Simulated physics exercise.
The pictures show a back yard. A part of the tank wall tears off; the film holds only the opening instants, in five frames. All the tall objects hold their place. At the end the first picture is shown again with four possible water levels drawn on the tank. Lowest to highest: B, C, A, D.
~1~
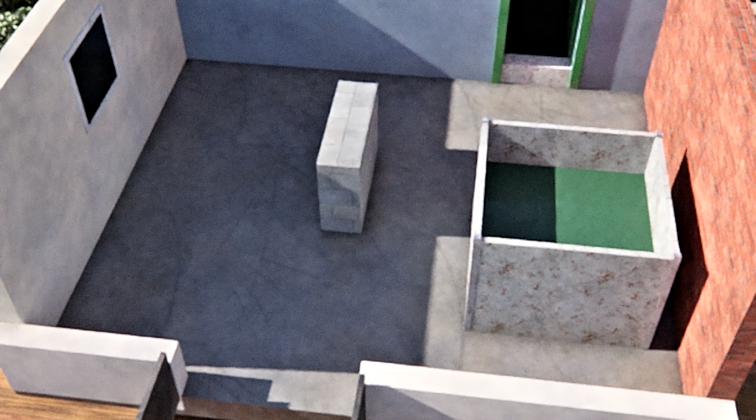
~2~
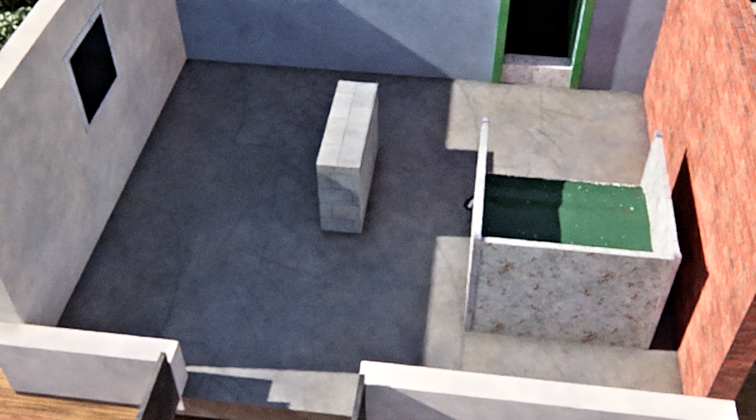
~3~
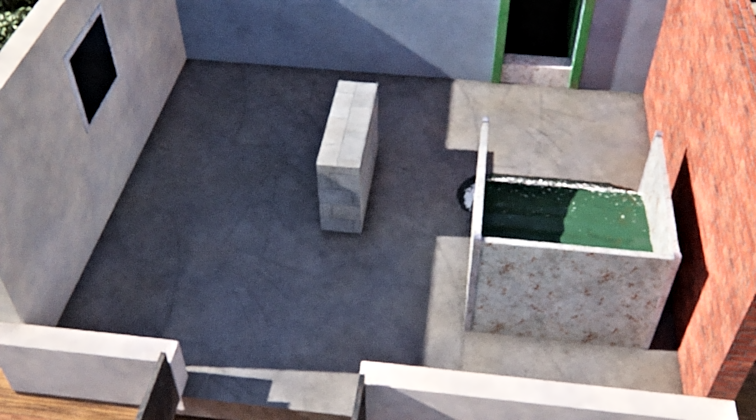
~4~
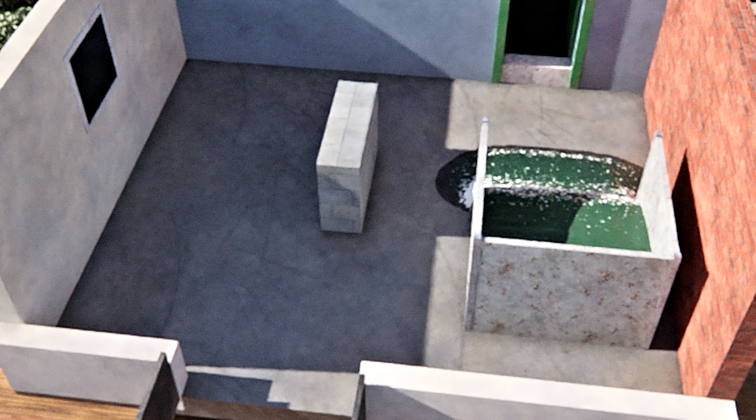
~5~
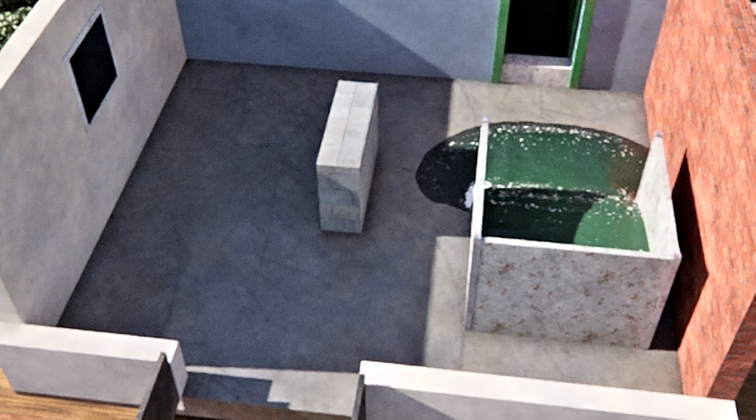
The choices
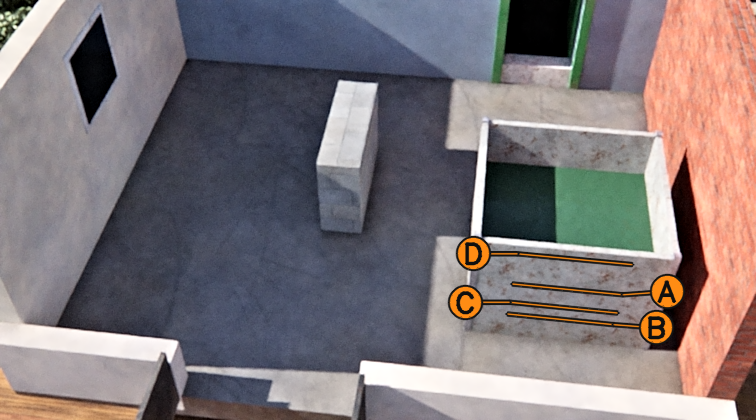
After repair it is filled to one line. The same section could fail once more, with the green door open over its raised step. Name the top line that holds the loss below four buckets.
C.
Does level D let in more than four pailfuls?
Yes, that goes wrong.
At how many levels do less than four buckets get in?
Two of the four.
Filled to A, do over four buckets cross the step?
Yes, that goes wrong.
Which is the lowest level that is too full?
That would be A.
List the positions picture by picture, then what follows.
In the first frame, water in the tank at rest, its middle at (565, 222); foot of the green doorway at (534, 85); open gate at (269, 348).
In the second frame, water covers 2 % of the ground, its front hidden from here.
In the third frame, 4 % of the ground under water, visible out to (465, 190).
In the fourth frame, 9 % of the ground under water, visible out to (451, 174).
In the fifth frame, 14 % of the ground under water, visible out to (438, 153).
In orange, A at (567, 289); B at (560, 319); C at (563, 307); D at (574, 259); from the bottom up B, C, A, D.
For level A, about 9 bucketfuls get in.
For level B, nothing gets over.
For level C, a splash gets over, under a bucket.
For level D, dozens of bucketfuls pour in.
